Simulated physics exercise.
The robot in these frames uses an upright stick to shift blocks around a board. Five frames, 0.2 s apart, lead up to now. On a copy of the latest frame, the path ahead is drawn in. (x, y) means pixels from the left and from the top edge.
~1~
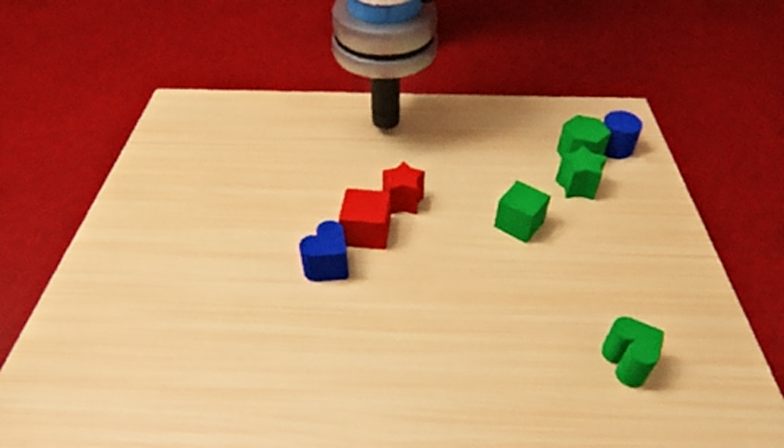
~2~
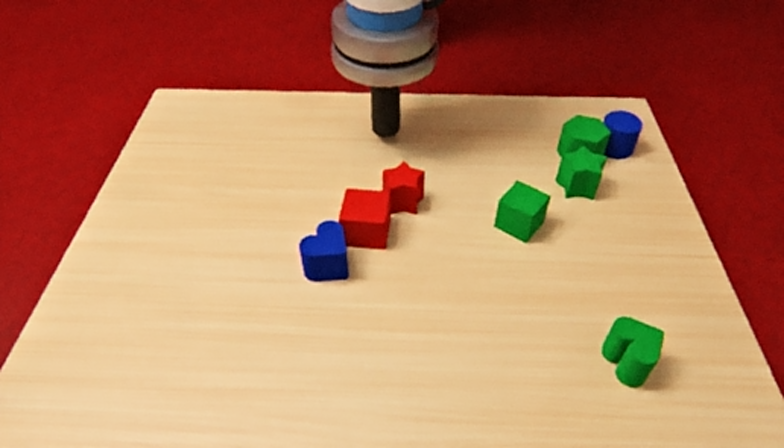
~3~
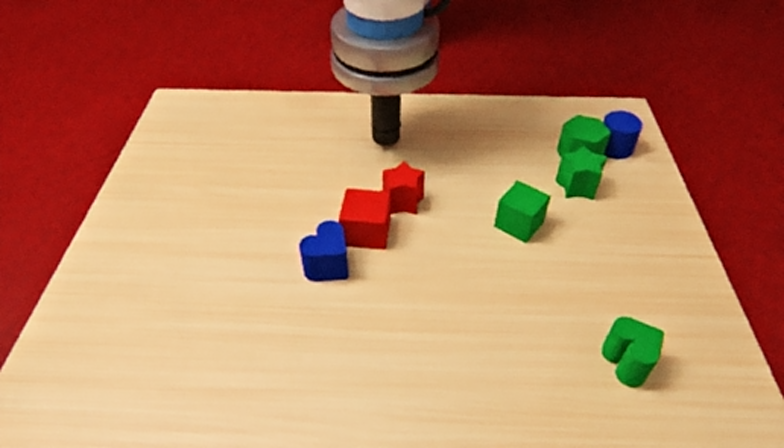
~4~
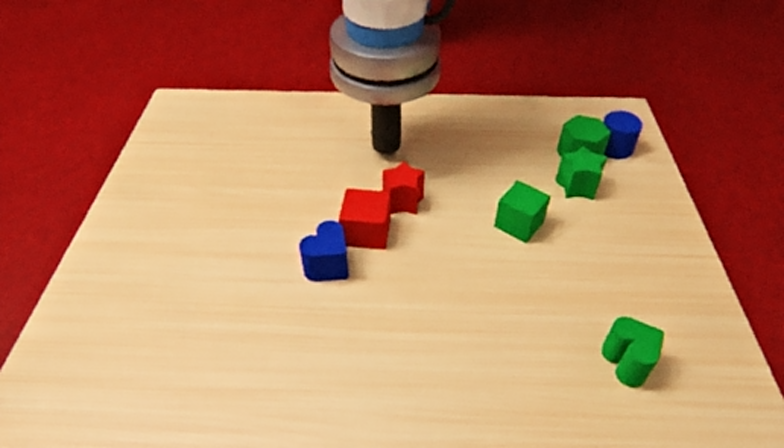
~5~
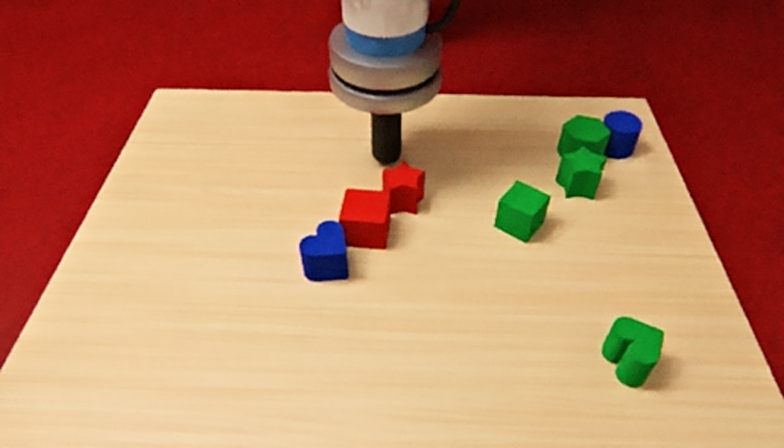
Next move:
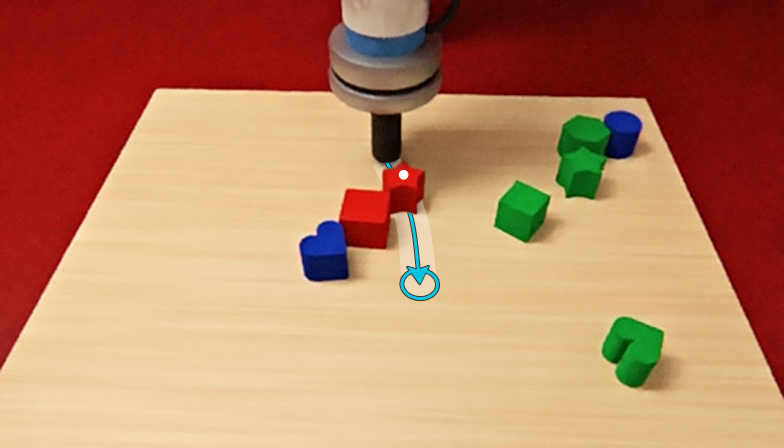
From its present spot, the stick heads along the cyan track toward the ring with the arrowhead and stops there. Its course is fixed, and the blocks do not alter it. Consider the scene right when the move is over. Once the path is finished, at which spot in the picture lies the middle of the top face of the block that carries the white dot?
It comes to (439, 283).
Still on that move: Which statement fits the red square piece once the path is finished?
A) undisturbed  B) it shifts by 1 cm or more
Choice B: It shifts by 1 cm or more.
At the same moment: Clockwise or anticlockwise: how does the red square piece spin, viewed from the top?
Its rotation is clockwise.
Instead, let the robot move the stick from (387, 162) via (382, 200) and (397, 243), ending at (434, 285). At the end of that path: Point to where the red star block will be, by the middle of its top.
In the picture, it is at (420, 193).
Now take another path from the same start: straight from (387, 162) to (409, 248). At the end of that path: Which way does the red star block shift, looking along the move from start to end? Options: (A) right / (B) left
It's B.
Drawn move, from (387, 162) over (411, 216) to (420, 284); the dot is on the red star block.
What follows on the original path. One third of the way, stick at (404, 189); red square piece at (364, 209), turned 15° clockwise; red star block at (412, 191), turned 25° clockwise.
Two thirds of the way, stick at (415, 230); red square piece at (364, 213), turned 35° clockwise; red star block at (426, 234), turned 20° clockwise.
At the end, stick at (420, 277); blue heart block still; red square piece at (364, 213), turned 35° clockwise; red star block at (439, 283).
